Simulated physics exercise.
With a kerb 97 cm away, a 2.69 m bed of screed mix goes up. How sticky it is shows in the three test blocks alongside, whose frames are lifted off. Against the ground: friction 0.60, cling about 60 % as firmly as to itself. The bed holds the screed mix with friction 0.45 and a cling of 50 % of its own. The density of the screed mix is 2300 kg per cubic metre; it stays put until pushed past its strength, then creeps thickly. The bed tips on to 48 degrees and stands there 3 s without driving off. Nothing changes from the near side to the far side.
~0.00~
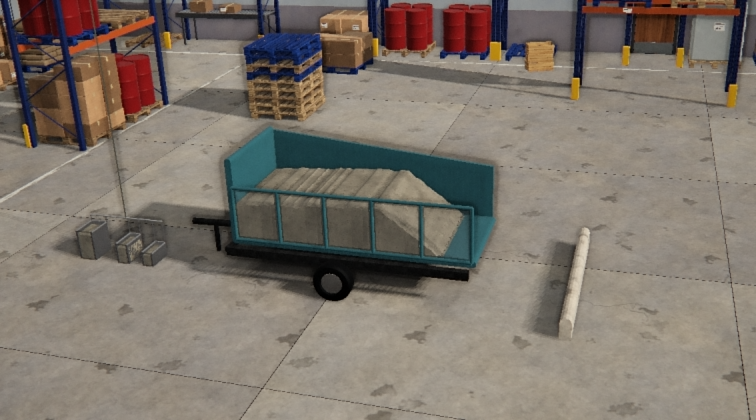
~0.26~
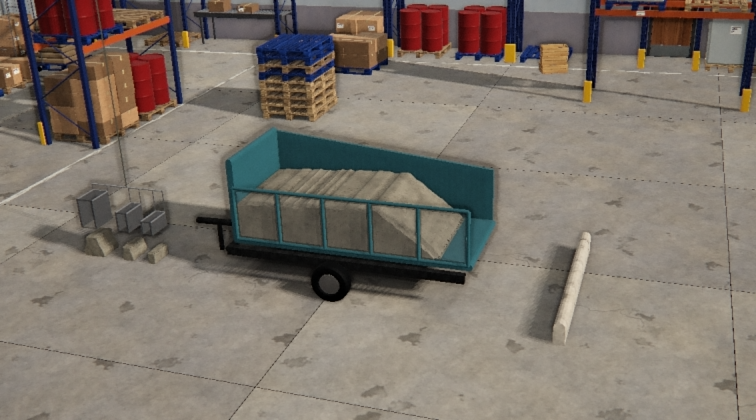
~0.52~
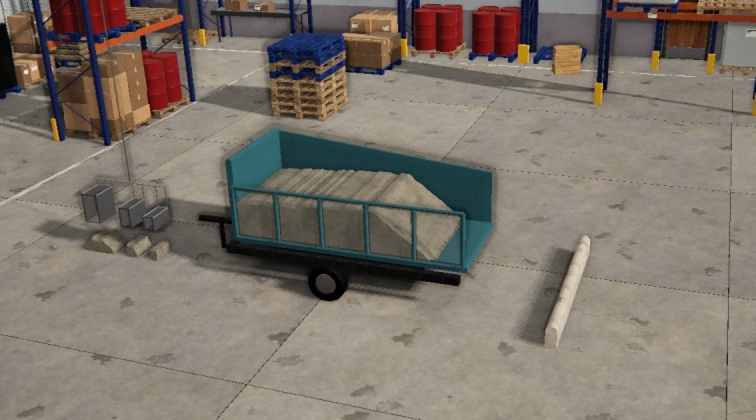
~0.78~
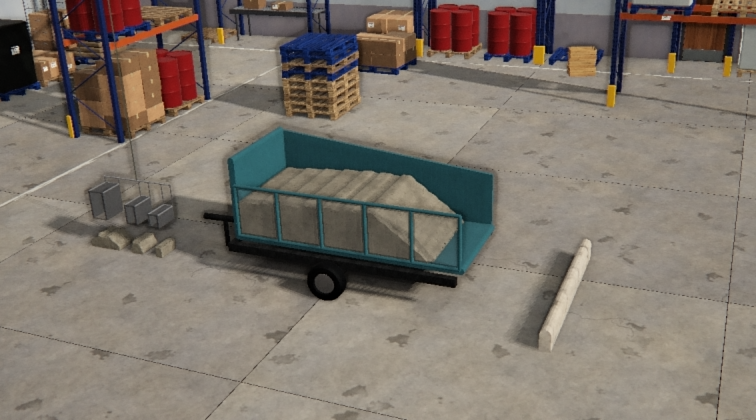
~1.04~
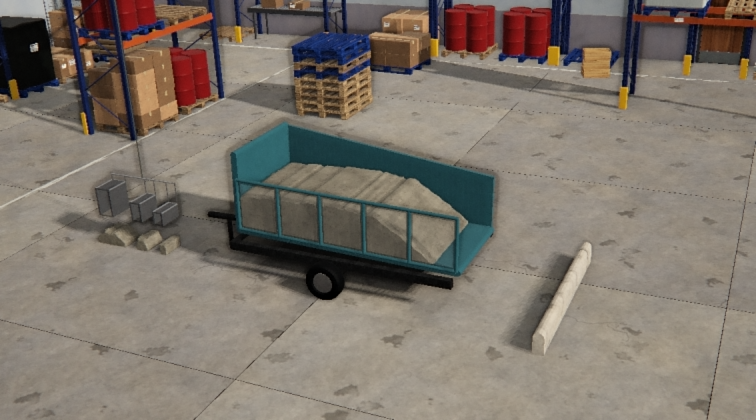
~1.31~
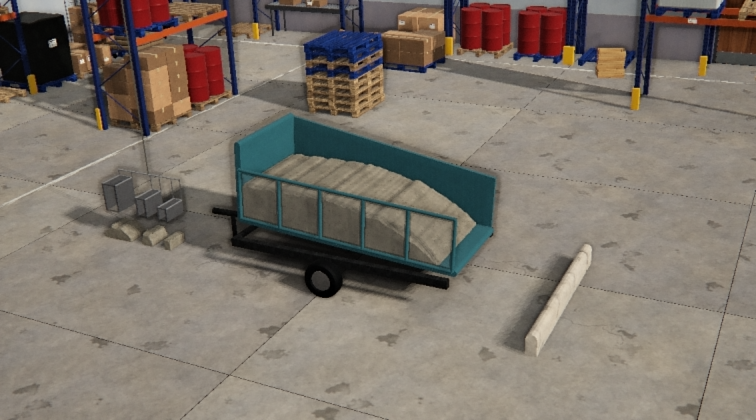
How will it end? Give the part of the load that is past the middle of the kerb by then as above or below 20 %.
The part of the load that is past the middle of the kerb by then is below 20 %.
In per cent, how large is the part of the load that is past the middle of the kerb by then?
About 10 %.
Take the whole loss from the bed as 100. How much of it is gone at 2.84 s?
Some 10 per cent.
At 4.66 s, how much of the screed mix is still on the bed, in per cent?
Near 30 %.
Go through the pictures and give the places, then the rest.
In the first frame, top of the high end at (230, 163), tilt 0 degrees; leading edge of the screed mix at (437, 255); blocks stand 34 cm, 22 cm, 14 cm (left to right).
In the second frame, top of the high end at (231, 163), tilt 0 degrees; leading edge of the screed mix at (434, 258); blocks stand 26 cm, 18 cm, 14 cm (left to right).
In the third frame, top of the high end at (231, 163), tilt 0 degrees; leading edge of the screed mix at (429, 259); blocks stand 18 cm, 17 cm, 14 cm (left to right).
In the fourth frame, top of the high end at (233, 162), tilt 0 degrees; leading edge of the screed mix at (428, 261); blocks stand 18 cm, 16 cm, 14 cm (left to right).
In the fifth frame, top of the high end at (236, 156), tilt 2 degrees; leading edge of the screed mix at (430, 262); blocks stand 18 cm, 16 cm, 14 cm (left to right).
In the sixth frame, top of the high end at (240, 146), tilt 4 degrees; leading edge of the screed mix at (436, 263); blocks stand 18 cm, 16 cm, 14 cm (left to right).
After 2.84 s, the tilt is 16 degrees, 88 % is on the bed and 0 % past the kerb's middle.
After 4.66 s, the tilt is 30 degrees, 31 % is on the bed and 3 % past the kerb's middle.
After 6.48 s, the tilt is 45 degrees, 3 % is on the bed and 10 % past the kerb's middle.
After 8.30 s, the tilt is 48 degrees, 3 % is on the bed and 10 % past the kerb's middle.
After 10.00 s, at the end, the tilt is 48 degrees, 3 % is on the bed and 10 % past the kerb's middle.
